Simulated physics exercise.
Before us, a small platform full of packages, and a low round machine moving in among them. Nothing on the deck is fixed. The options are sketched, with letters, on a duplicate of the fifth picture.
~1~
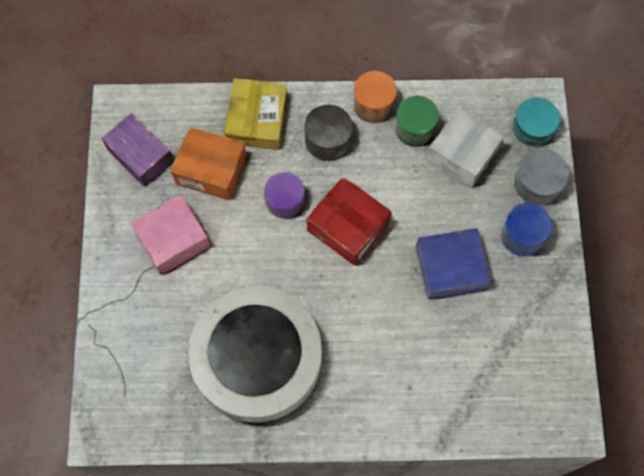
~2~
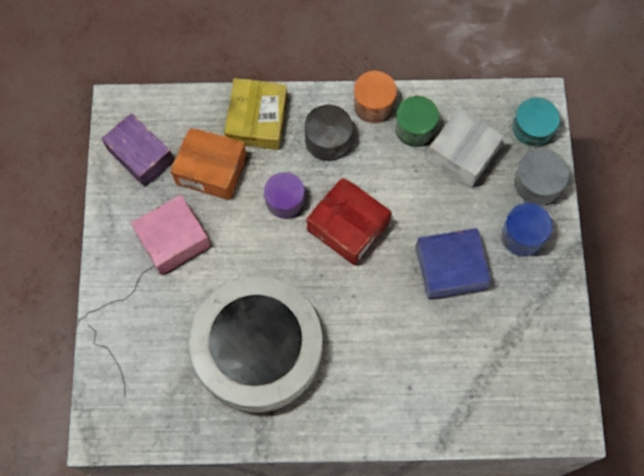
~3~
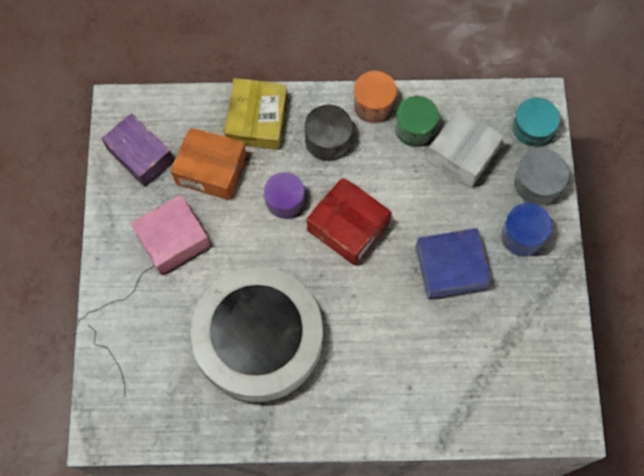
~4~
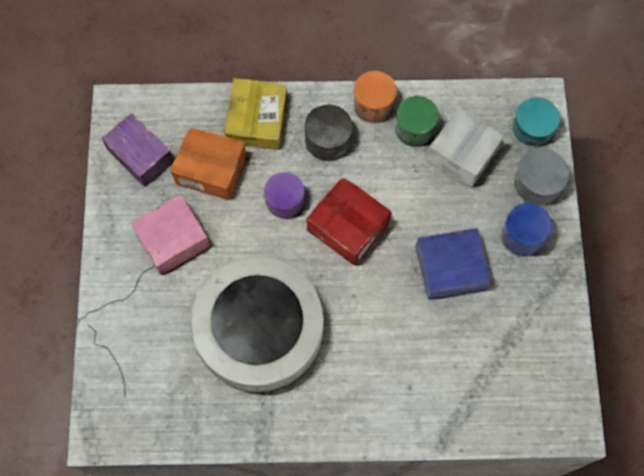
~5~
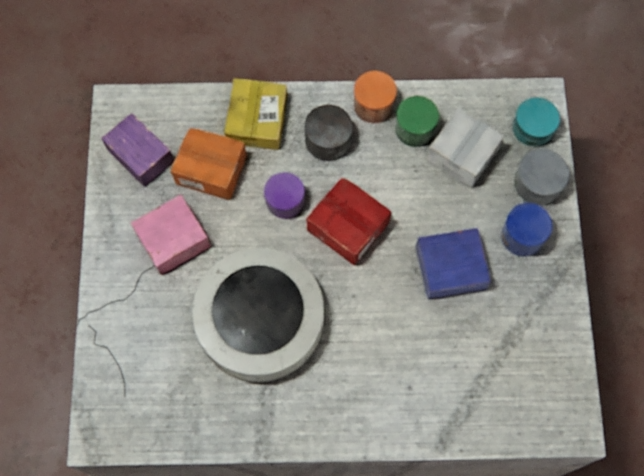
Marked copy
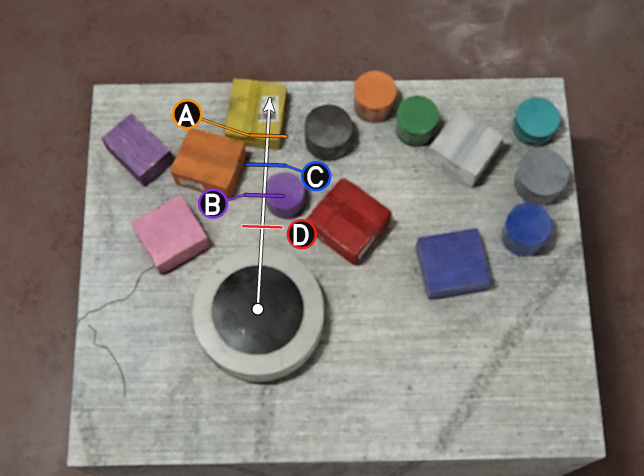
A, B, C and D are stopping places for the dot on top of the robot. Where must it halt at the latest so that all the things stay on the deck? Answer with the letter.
As far as tick C.
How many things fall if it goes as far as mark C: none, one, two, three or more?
In all, none.
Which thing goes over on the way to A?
The yellow box.
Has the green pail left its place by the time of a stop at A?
No.
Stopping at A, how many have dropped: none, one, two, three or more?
One.
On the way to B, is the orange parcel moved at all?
Yes.
On the marked copy, A at (267, 136); B at (264, 195); C at (266, 165); D at (263, 227); the arrow from (258, 309) to (270, 99); the white dot at (258, 309).
Following C. Soon after the start, robot (262, 261); purple pail (286, 188); orange pail (374, 98).
Later, robot (265, 207); yellow box (255, 108); purple crate (132, 147).
In the end, robot (267, 172); yellow box (252, 92); purple pail (298, 107); nothing has fallen.
As for the rest, A drops the yellow box; B is safe but short; D is safe but short.
